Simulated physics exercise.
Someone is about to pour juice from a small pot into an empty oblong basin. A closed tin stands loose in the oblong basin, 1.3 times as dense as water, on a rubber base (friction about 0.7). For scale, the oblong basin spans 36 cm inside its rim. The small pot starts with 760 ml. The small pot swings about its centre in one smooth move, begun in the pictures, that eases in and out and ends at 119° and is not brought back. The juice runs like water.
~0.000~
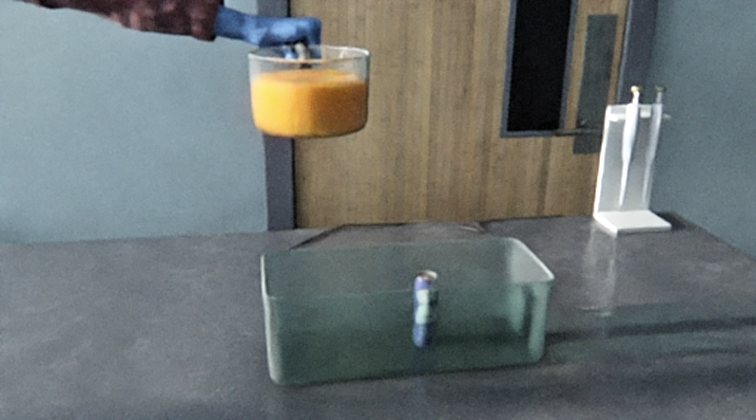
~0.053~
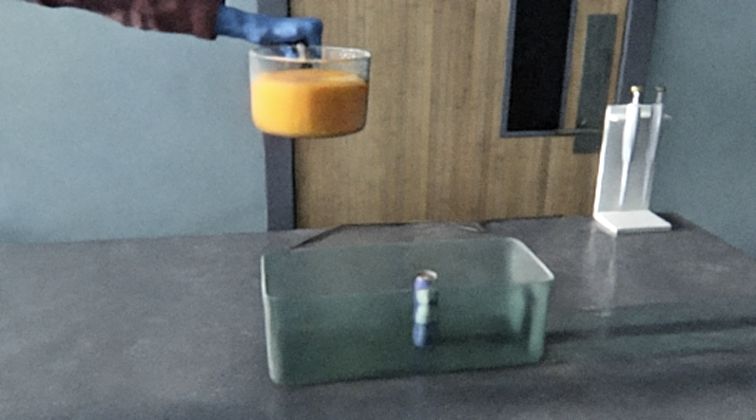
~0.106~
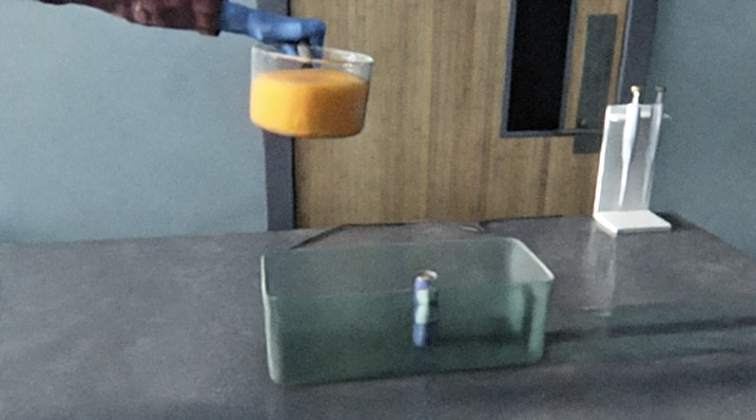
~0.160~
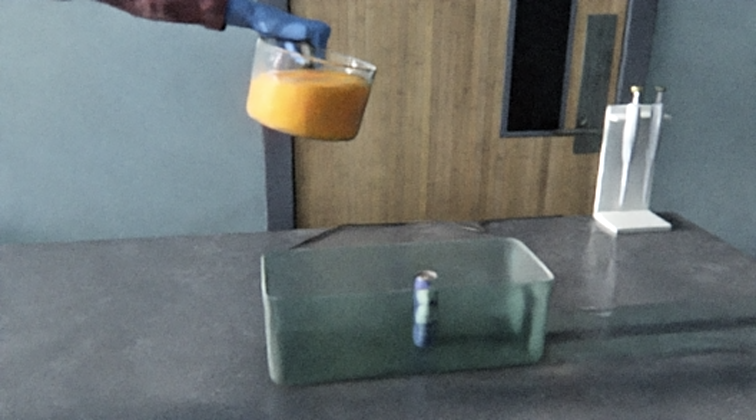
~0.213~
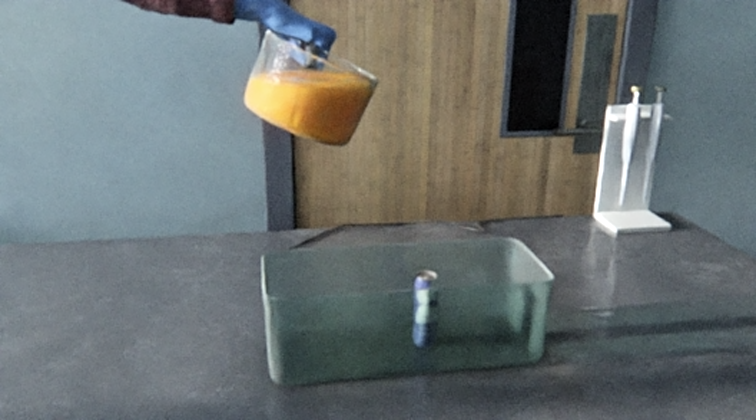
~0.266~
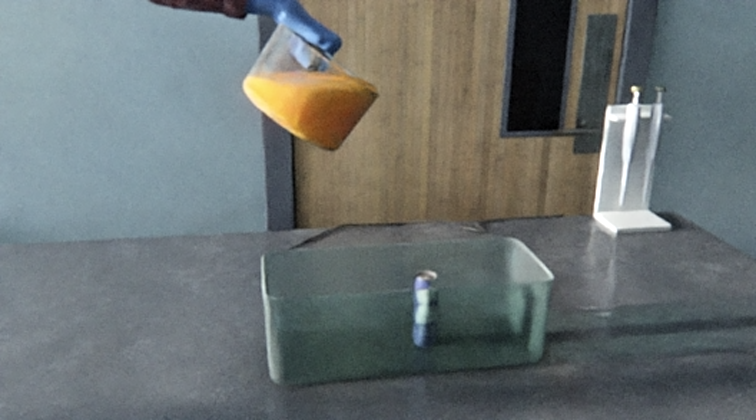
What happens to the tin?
It goes over.
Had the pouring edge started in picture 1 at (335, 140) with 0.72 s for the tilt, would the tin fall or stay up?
Then it remains upright.
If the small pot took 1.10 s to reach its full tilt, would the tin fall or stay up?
The tin remains upright.
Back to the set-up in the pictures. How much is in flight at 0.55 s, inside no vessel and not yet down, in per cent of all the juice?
Near 60 in a hundred.
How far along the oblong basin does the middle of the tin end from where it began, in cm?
Some 8.0 cm.
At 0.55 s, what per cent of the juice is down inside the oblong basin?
About 10 per cent.
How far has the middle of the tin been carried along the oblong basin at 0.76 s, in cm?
Some 1 cm.
After 0.55 s the tilt is 104° and 30 per cent is still to pour; the tin stands where it began.
After 0.76 s the tilt is 119° and 3 per cent is still to pour; the tin stands 1 cm from where it began.
After 0.98 s the tilt is 119° and 0 per cent is still to pour; the tin leans 39°.
After 1.22 s the tilt is 119° and 0 per cent is still to pour; the tin lies on its side.
In the end the tin lies on its side.
